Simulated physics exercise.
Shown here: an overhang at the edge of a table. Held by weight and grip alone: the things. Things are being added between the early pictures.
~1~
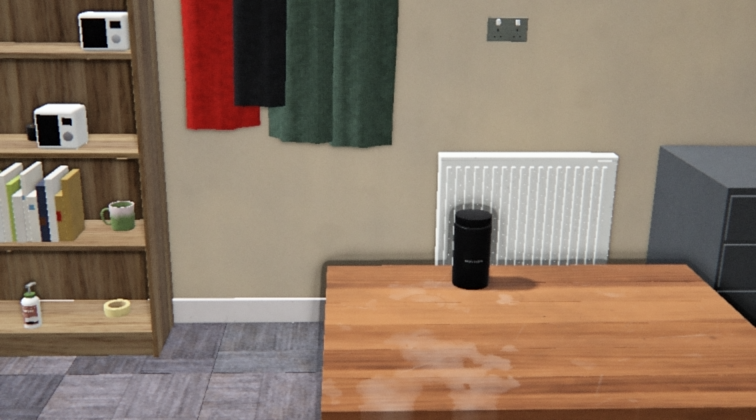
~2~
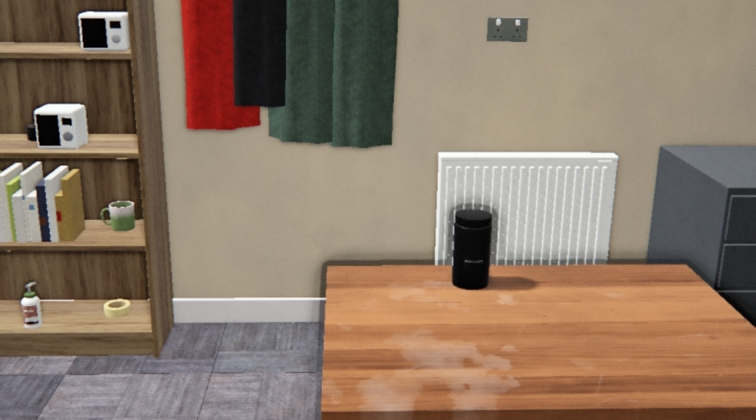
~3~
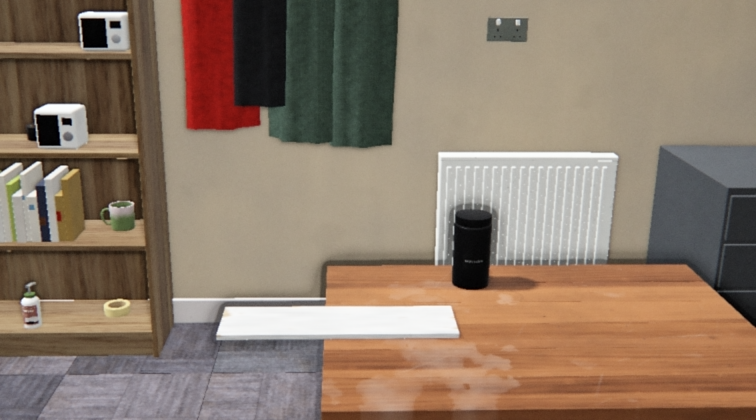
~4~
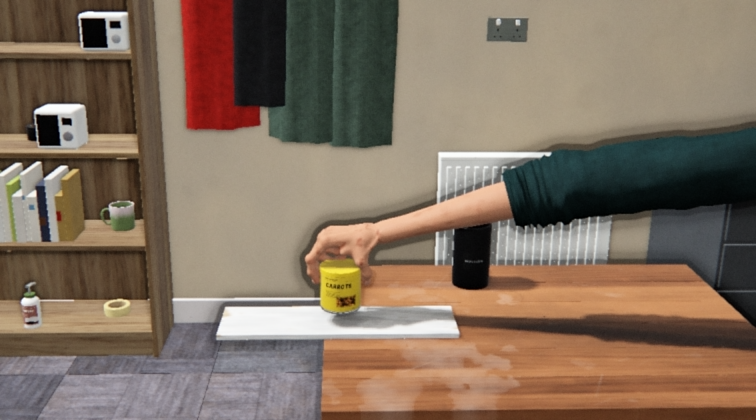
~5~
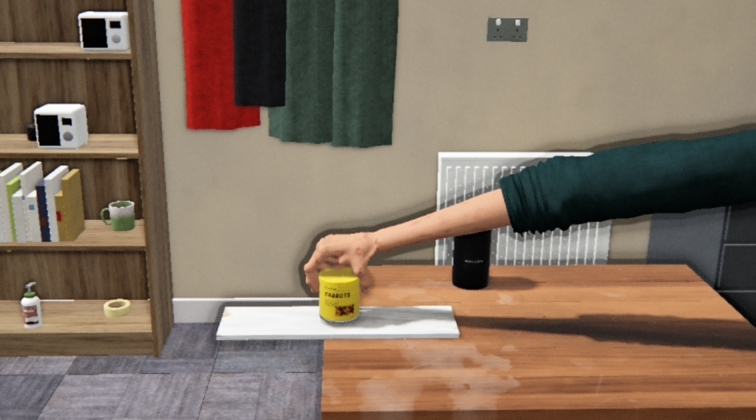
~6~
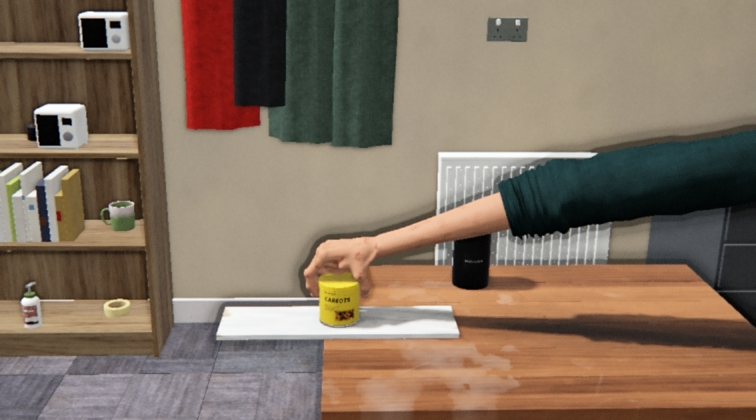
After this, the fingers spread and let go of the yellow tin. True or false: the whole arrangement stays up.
True.
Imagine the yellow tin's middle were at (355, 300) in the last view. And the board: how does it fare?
It remains balanced.
Then, 0.30 s on from there, no change.
Then, 0.70 s on from there, yellow tin resting near (339, 300).
In the end, all 3 unmoved. At the end, from the last picture's camera, yellow tin near (339, 300). The board keeps its balance.
